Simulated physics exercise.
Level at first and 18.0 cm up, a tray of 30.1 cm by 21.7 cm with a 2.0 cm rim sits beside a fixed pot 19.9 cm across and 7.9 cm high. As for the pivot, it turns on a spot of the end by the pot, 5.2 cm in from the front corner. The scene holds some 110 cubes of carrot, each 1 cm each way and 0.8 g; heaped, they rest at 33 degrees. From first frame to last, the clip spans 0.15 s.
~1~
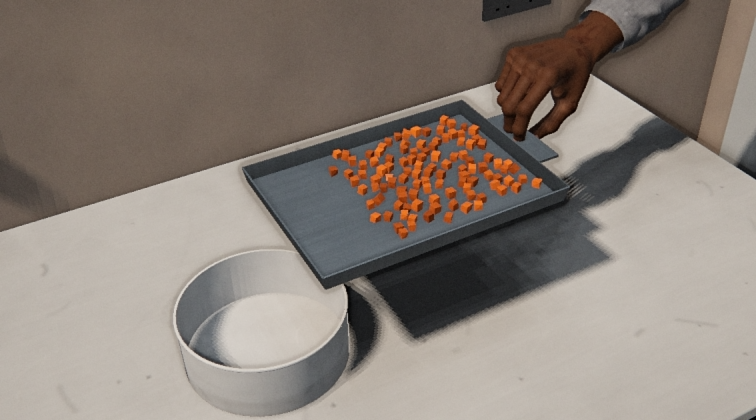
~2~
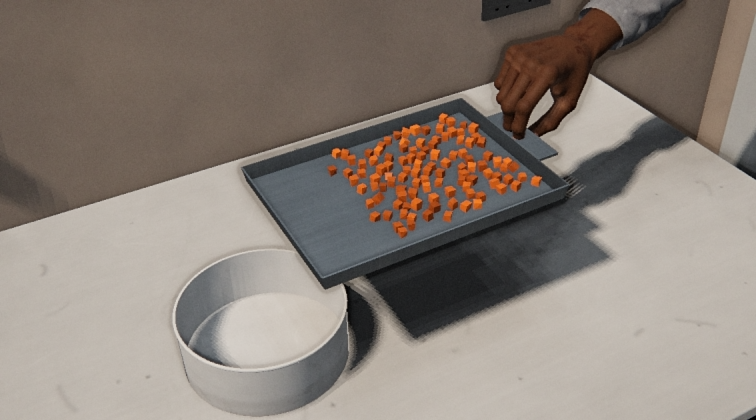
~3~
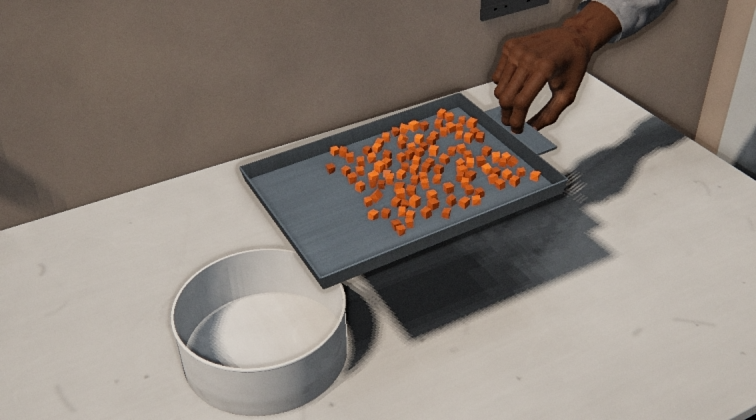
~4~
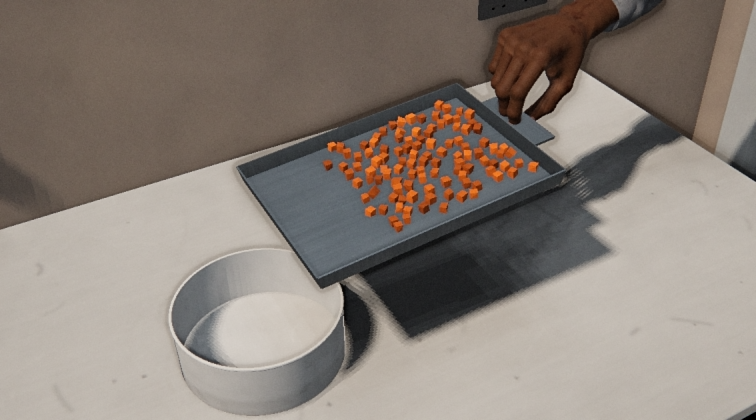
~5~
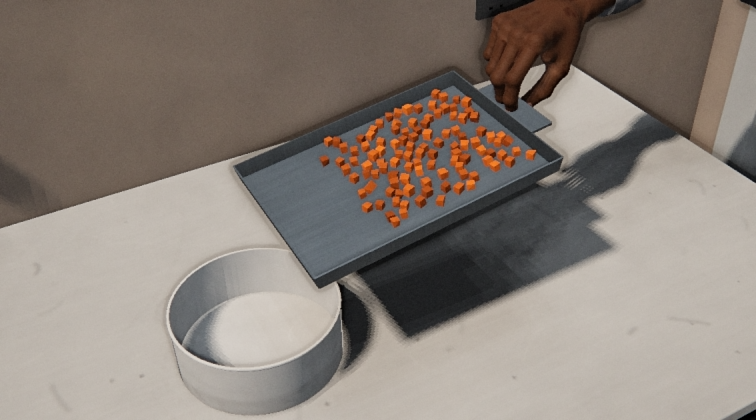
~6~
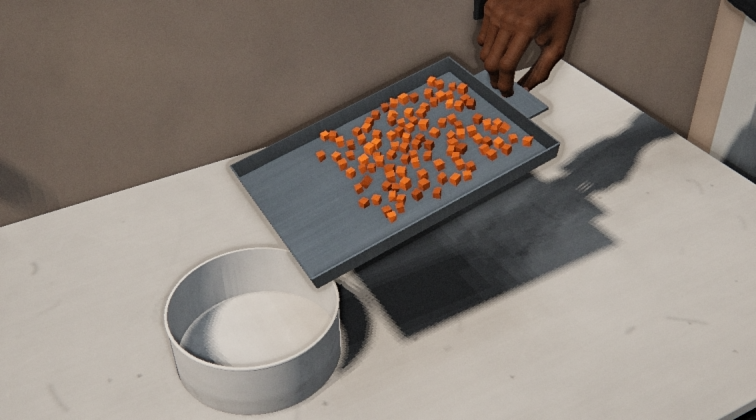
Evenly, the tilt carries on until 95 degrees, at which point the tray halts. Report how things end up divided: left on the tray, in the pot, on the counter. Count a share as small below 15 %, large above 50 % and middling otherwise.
Tray: Small. Pot: Large. Counter: Middling.
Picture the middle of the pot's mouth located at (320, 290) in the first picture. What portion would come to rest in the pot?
I'd expect near 5 per cent.
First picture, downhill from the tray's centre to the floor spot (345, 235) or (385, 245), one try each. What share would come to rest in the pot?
Estimate: Some 20 % and some 0 % respectively.
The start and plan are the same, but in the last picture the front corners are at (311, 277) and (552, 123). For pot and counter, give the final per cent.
That works out as pot 45 and counter 55.
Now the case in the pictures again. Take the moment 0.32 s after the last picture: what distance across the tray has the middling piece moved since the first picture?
Displacement on the tray: About 2 cm.
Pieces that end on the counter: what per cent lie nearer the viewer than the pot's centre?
Share: Roughly 80 %.
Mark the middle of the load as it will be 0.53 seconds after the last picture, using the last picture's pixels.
Close to pixel (256, 235).
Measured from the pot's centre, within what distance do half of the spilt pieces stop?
Some 30 centimetres.
Then, 0.32 s after the last picture, tilt 53 degrees; the tray holds 100 %, the pot 0 %.
Then, 0.53 s after the last picture, tilt 80 degrees; the tray holds 80 %, the pot 0 %.
Then, 0.86 s after the last picture, tilt 95 degrees; the tray holds 5 %, the pot 60 %.
In the end, tray 5 %, pot 65 %, counter 30 %.
